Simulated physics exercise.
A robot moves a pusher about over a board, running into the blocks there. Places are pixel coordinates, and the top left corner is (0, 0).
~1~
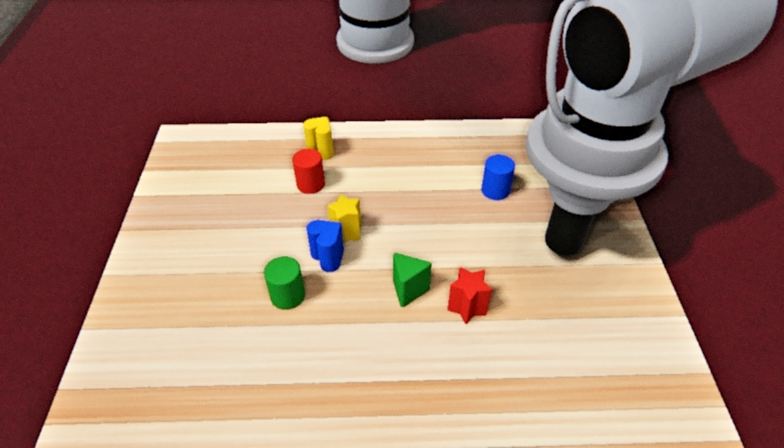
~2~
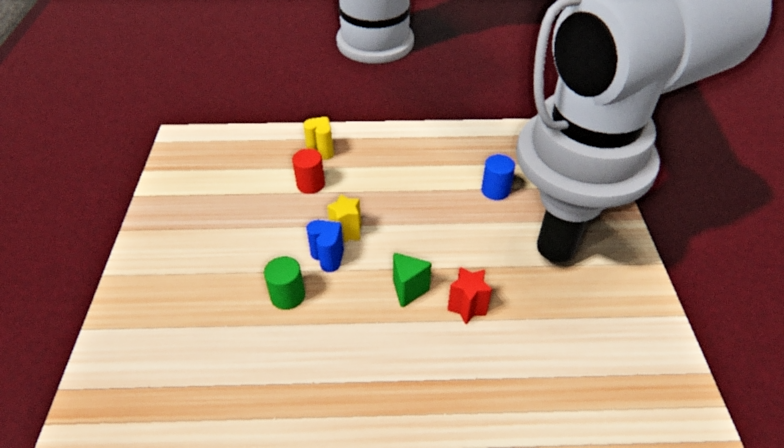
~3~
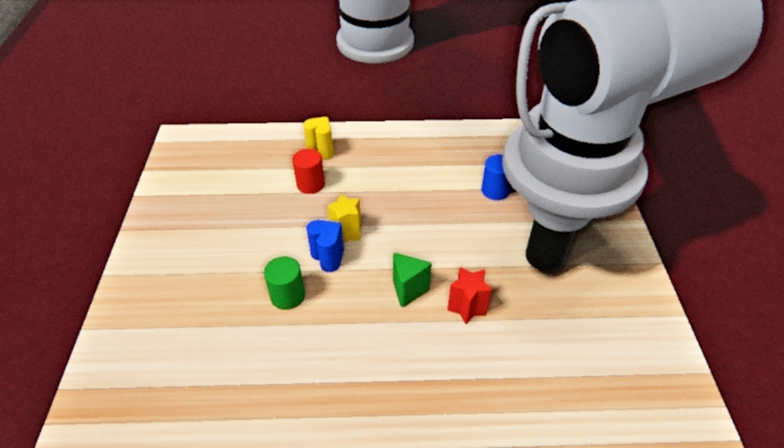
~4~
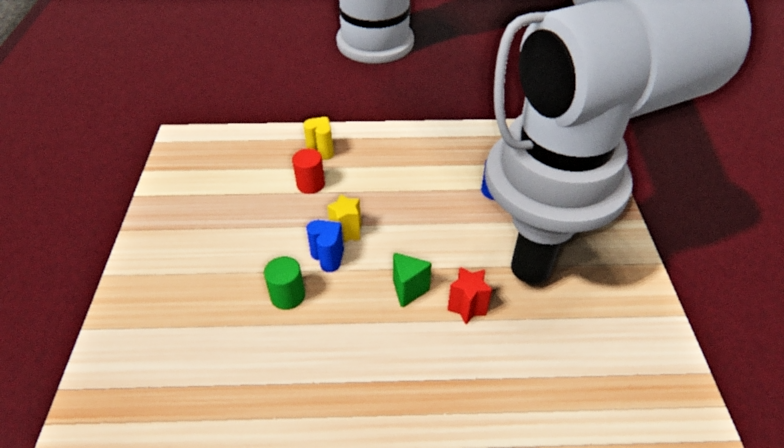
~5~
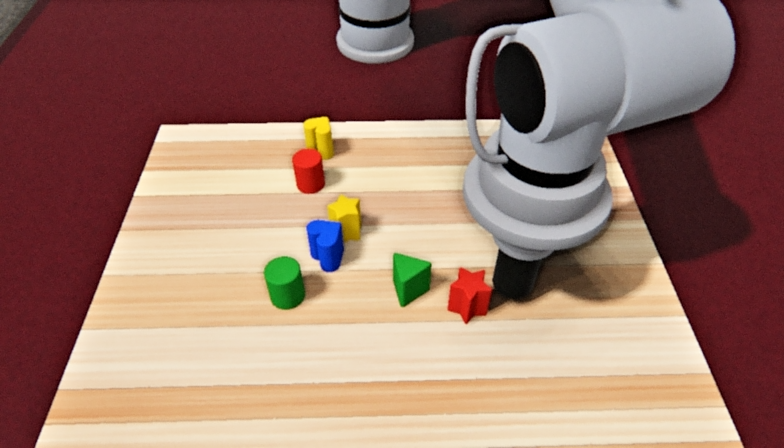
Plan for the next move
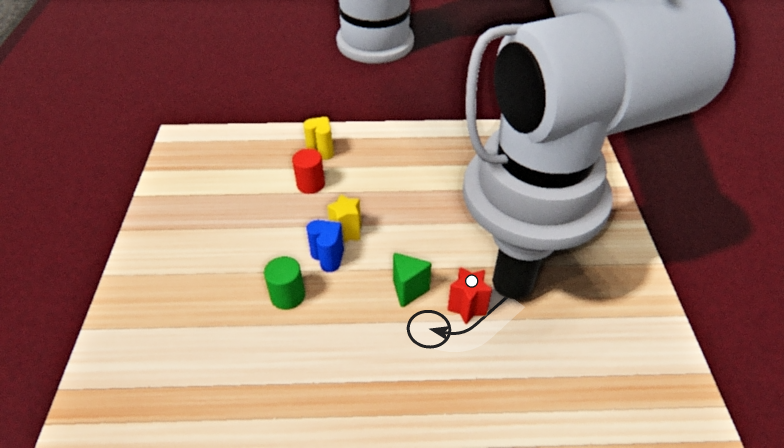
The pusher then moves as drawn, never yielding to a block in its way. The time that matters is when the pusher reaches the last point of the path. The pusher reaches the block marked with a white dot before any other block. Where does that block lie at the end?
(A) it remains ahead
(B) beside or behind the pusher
The answer is A.
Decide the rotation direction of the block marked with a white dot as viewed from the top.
It spins with the clock.
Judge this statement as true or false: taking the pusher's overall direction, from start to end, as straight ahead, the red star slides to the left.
False.
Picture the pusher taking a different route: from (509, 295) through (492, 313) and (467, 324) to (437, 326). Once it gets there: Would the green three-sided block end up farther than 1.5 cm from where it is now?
I expect not.
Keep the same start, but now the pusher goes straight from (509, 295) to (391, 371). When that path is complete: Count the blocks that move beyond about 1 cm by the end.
Expect one.
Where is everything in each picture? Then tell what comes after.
In the first frame, pusher's lower end at (563, 243); green three-sided block at (409, 265); red star at (472, 281).
In the second frame, pusher at (555, 249); blocks still.
In the third frame, pusher at (544, 258); blocks still.
In the fourth frame, pusher at (530, 270); blocks still.
In the fifth frame, pusher at (512, 284); green three-sided block at (409, 265); red star at (472, 281).
Drawn move, from (509, 295) via (488, 314) and (463, 332), ending at (429, 329); the dot is on the red star.
On the path given first. Halfway along, pusher at (478, 314); red star at (445, 291), turned 25° clockwise.
At the end, pusher at (430, 318); green three-sided block at (401, 260), turned 25° clockwise; red star at (399, 287), turned 40° clockwise.
